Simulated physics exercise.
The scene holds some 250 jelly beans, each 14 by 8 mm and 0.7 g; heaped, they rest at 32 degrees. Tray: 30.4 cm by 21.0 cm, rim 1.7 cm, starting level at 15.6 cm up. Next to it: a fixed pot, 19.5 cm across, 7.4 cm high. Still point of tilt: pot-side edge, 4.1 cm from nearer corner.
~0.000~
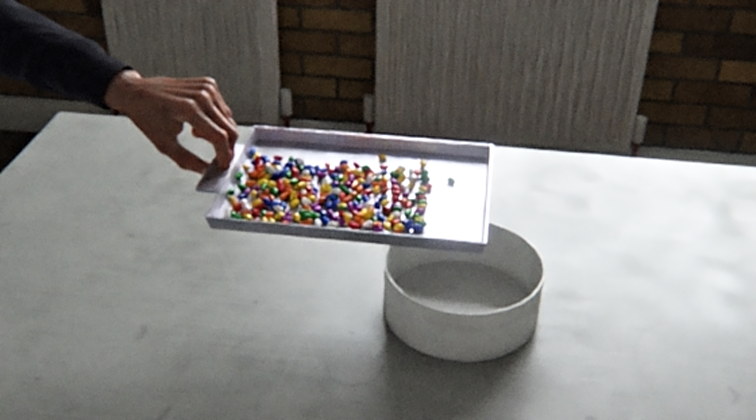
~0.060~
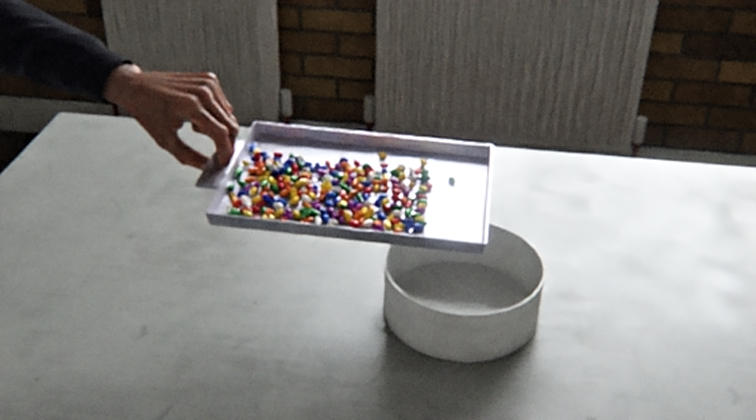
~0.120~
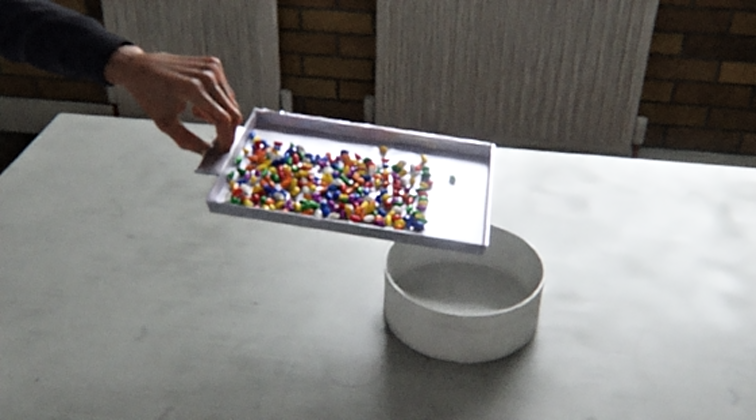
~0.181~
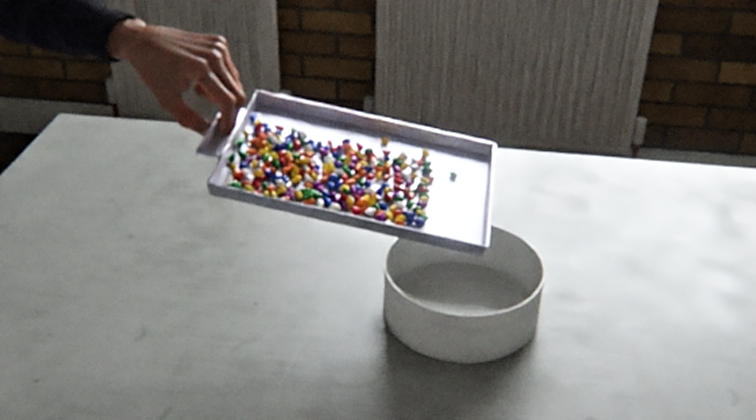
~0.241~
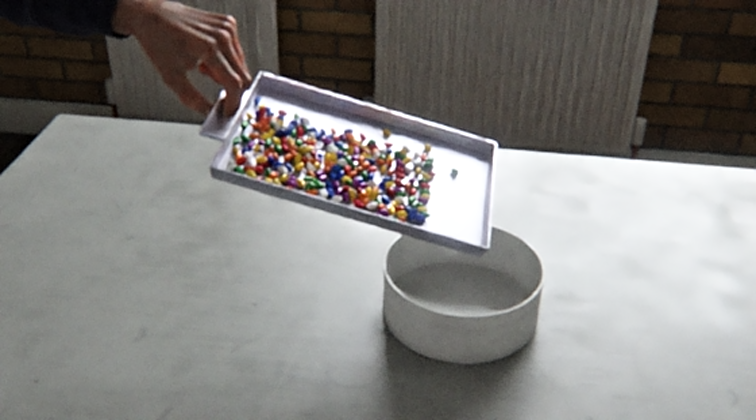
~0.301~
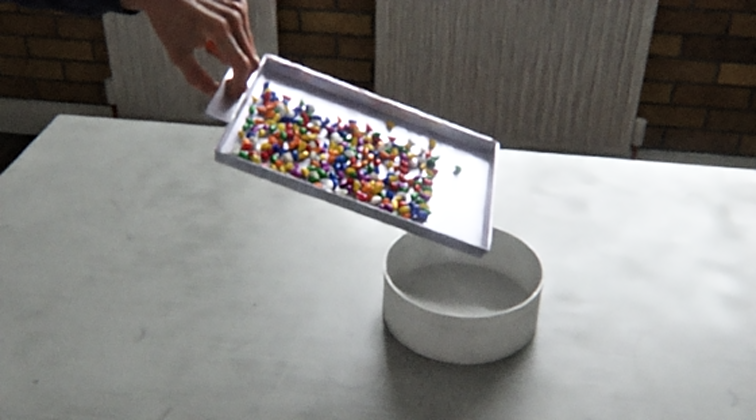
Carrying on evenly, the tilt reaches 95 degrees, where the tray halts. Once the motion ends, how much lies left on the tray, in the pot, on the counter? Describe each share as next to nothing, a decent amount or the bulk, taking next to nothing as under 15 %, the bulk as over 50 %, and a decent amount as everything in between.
Left on the tray - next to nothing; pot - a decent amount; counter - the bulk.
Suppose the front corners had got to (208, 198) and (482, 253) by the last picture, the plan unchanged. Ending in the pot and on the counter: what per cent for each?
Pot 10 % / counter 90 %.
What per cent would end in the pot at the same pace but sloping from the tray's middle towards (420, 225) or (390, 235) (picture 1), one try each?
I'd put it at about 10 per cent for the first tilt and about 10 per cent for the second.
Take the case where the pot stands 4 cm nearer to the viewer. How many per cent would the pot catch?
Share in pot: Approx. 60 %.
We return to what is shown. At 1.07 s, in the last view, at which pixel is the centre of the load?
My estimate is roughly (515, 327).
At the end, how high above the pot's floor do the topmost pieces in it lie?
Measured height: Approx. 1.5 cm.
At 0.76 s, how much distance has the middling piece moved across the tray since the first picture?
By then it sits near 16 cm from where it began.
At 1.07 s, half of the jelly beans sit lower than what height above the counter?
Some 2 cm.
After 0.76 s, tilt 55 degrees; the tray holds 95 %, the pot 0 %.
After 1.07 s, tilt 80 degrees; the tray holds 35 %, the pot 15 %.
After 1.48 s, tilt 95 degrees; the tray holds 0 %, the pot 35 %.
At rest (2.7 s), tray 0 %, pot 40 %, counter 60 %.
